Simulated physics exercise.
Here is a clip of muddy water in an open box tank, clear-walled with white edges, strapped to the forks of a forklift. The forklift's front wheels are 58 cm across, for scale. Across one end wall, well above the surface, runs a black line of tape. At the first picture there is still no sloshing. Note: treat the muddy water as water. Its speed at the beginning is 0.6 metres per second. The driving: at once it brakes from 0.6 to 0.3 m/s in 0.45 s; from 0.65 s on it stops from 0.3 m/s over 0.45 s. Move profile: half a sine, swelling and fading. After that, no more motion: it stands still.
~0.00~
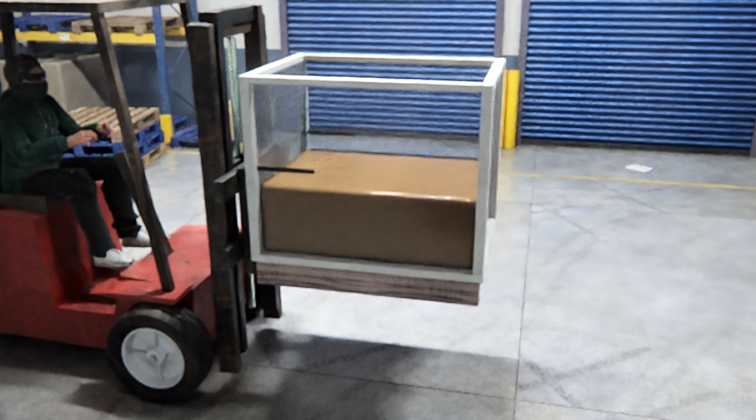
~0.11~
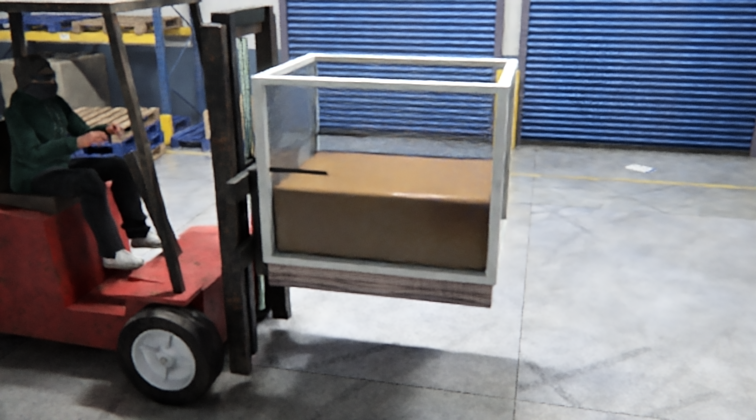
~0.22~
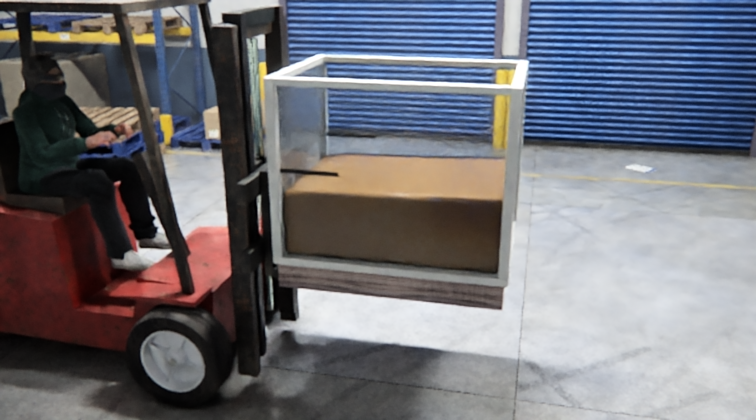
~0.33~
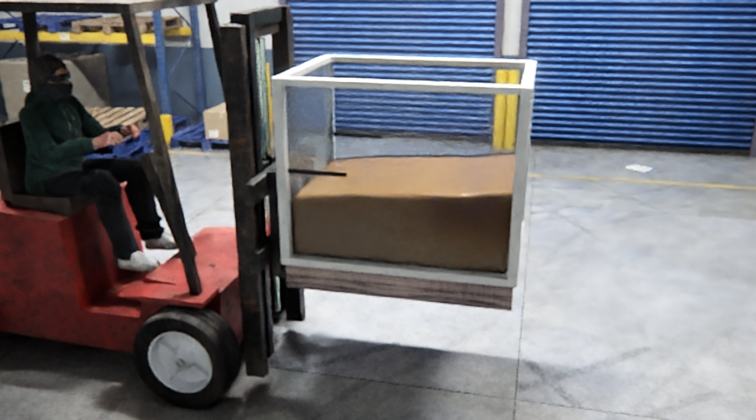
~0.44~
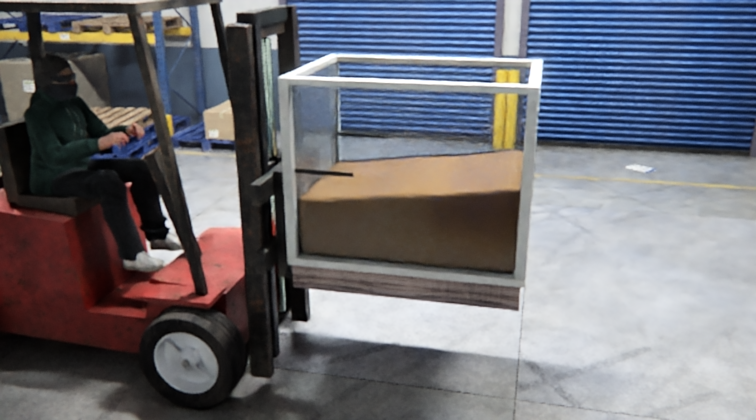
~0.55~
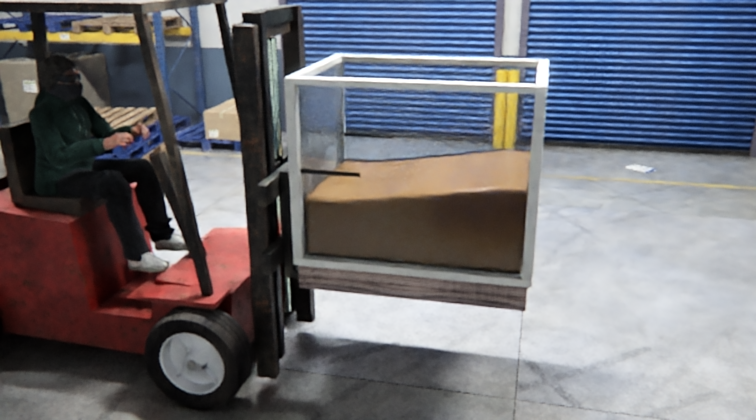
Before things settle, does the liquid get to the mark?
No.
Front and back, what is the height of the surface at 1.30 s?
Reading: About 36 cm in front, about 36 cm behind.
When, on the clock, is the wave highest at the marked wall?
0.0 s.
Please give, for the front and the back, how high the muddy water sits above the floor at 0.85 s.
Heights: Front 38 cm, then back 36 cm.
By 0.85 s the surface is 37 cm up at the front and 36 cm at the back; nothing has left.
By 1.30 s the surface is 36 cm up at the front and 37 cm at the back; nothing has left.
By 1.75 s the surface is 37 cm up at the front and 36 cm at the back; nothing has left.
By 4.09 s the waves are smaller; the highest at the back wall was 37 cm, at 0.00 s, against a line at 46 cm.
